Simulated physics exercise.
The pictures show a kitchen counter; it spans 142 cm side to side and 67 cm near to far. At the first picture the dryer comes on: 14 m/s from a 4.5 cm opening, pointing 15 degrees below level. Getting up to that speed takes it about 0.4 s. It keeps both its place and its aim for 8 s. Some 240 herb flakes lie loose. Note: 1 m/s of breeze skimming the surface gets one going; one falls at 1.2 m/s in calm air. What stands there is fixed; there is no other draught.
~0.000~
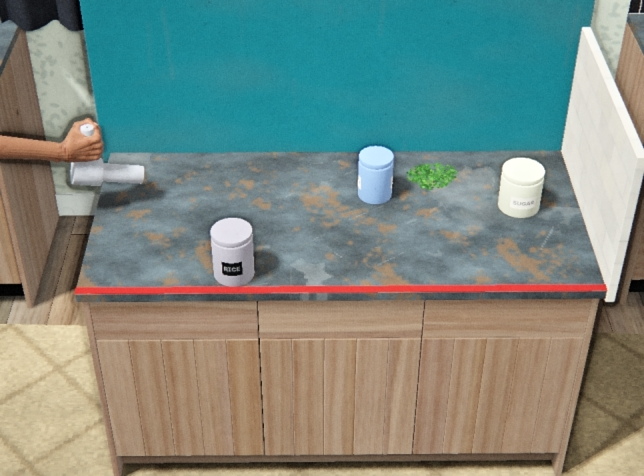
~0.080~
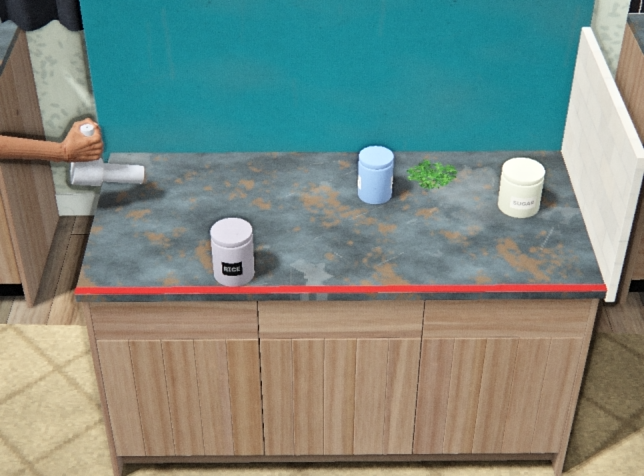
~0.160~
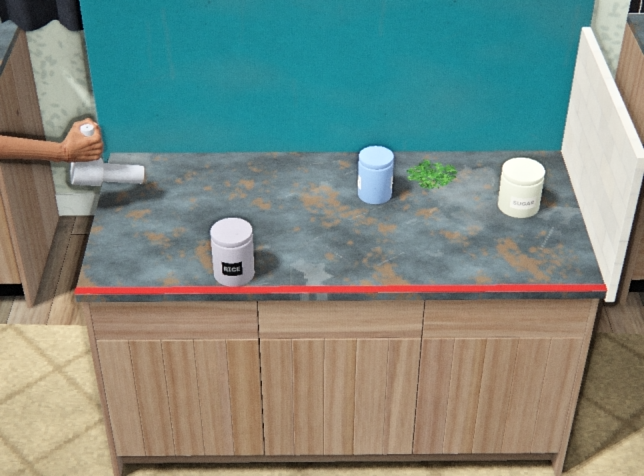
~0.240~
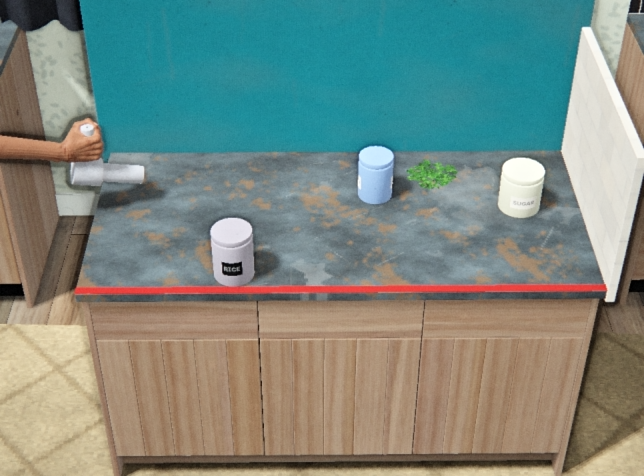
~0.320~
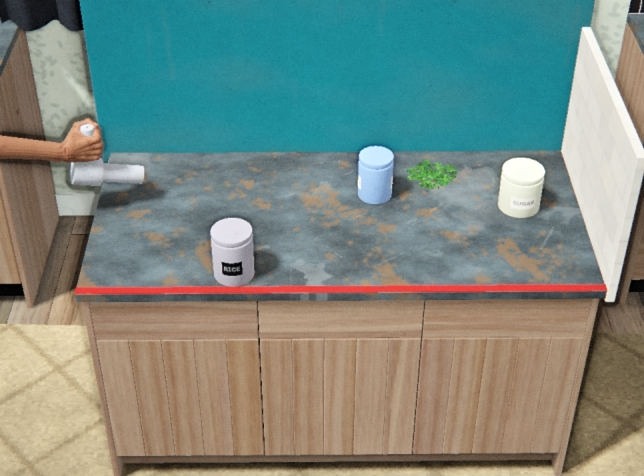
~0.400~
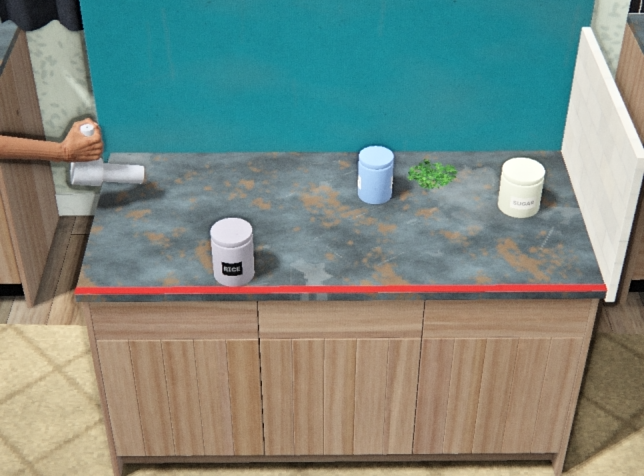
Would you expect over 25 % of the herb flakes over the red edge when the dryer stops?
The count there surpasses a quarter.
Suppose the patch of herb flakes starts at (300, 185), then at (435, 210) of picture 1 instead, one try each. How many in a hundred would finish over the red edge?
It goes 80 % first, then 50 %.
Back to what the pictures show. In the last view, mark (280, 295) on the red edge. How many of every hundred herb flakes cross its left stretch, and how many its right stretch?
0 % left, 90 % right.
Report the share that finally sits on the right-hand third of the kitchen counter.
I'd estimate around 10 per cent.
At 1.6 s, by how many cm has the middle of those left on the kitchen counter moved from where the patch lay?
Around 35 cm from the start.
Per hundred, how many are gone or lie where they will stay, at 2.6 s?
That works out to some 80 %.
After 1.6 s, 66 % are over the red edge; the middle of those still in play is near (548, 198); 41 % have settled or left.
After 2.6 s, 85 % are over the red edge; the middle of those still in play is near (524, 193); 83 % have settled or left.
After 4.4 s, 87 % are over the red edge; 87 % have settled or left.
After 8.0 s, at the end, 89 % are over the red edge.
